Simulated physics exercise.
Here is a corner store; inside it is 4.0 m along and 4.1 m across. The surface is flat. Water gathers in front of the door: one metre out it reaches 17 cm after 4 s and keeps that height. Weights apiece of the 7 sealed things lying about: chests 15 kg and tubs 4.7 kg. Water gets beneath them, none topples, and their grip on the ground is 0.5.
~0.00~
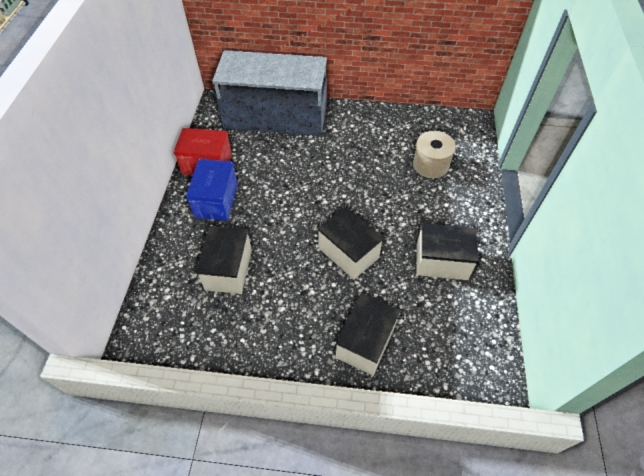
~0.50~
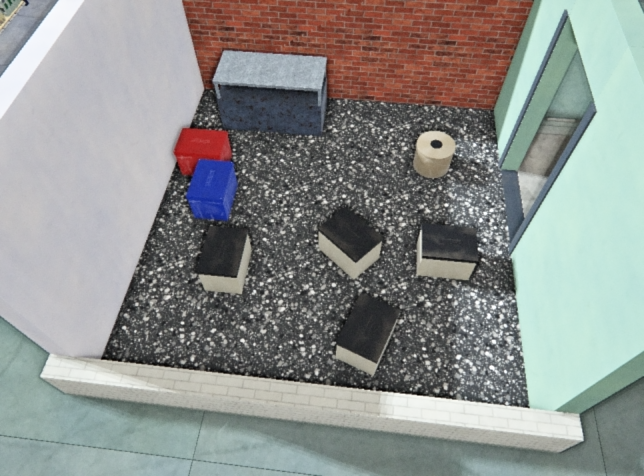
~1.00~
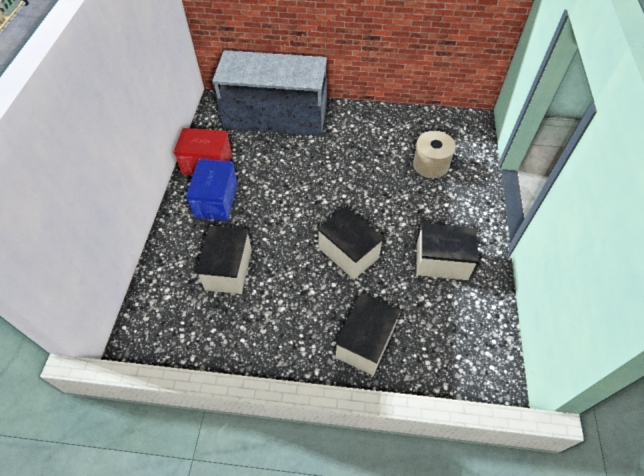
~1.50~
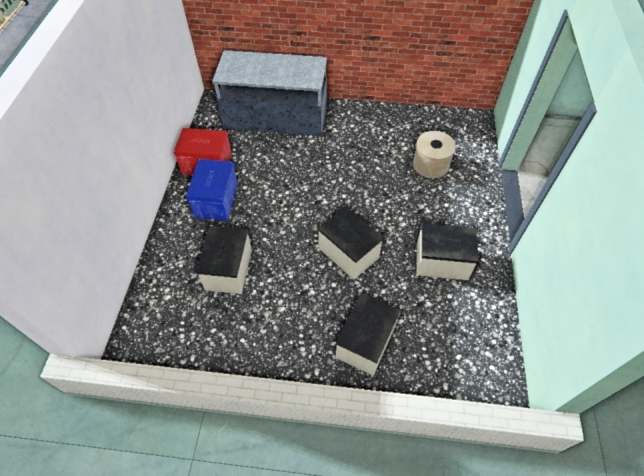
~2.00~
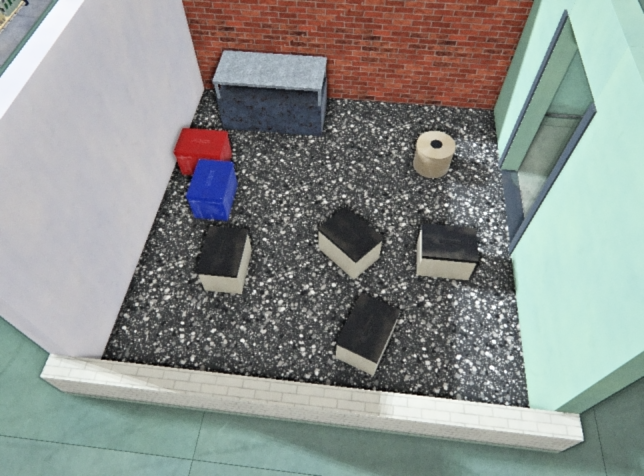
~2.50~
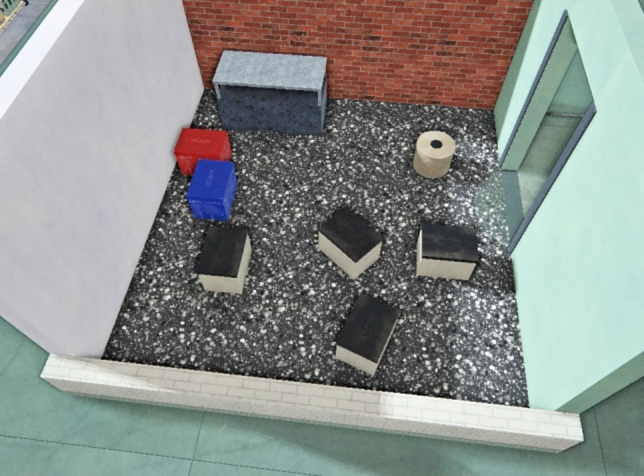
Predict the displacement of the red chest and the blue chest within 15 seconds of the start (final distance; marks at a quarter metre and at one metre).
Red chest travels far, blue chest ends far away.
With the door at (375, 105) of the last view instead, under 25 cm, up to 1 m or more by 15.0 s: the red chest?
Then the red chest is nudged along.
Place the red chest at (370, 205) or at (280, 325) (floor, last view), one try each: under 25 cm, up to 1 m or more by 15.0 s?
In that order: It ends far away; it moves a short way.
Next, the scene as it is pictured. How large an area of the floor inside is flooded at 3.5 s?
Some 1.5 m2.
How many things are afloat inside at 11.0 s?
3 of them.
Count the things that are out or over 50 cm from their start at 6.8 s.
I count 1.
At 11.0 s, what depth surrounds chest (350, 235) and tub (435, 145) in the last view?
Roughly 4 and 9 cm.
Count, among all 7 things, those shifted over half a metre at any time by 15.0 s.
5 of them.
After 3.5 s the red chest is near (201, 141), 0.0 m from its start, aground; the blue chest is near (210, 179), 0.0 m from its start, aground; 0 afloat.
After 6.8 s the red chest is near (200, 141), 0.0 m from its start, aground; the blue chest is near (201, 181), 0.1 m from its start, aground; 1 afloat.
After 11.0 s the red chest is near (166, 262), 1.7 m from its start, afloat; the blue chest is near (131, 304), 1.6 m from its start, afloat; 3 afloat.
After 15.0 s the red chest is near (272, 270), 2.0 m from its start, afloat; the blue chest is near (402, 338), 2.7 m from its start, afloat; 7 afloat.
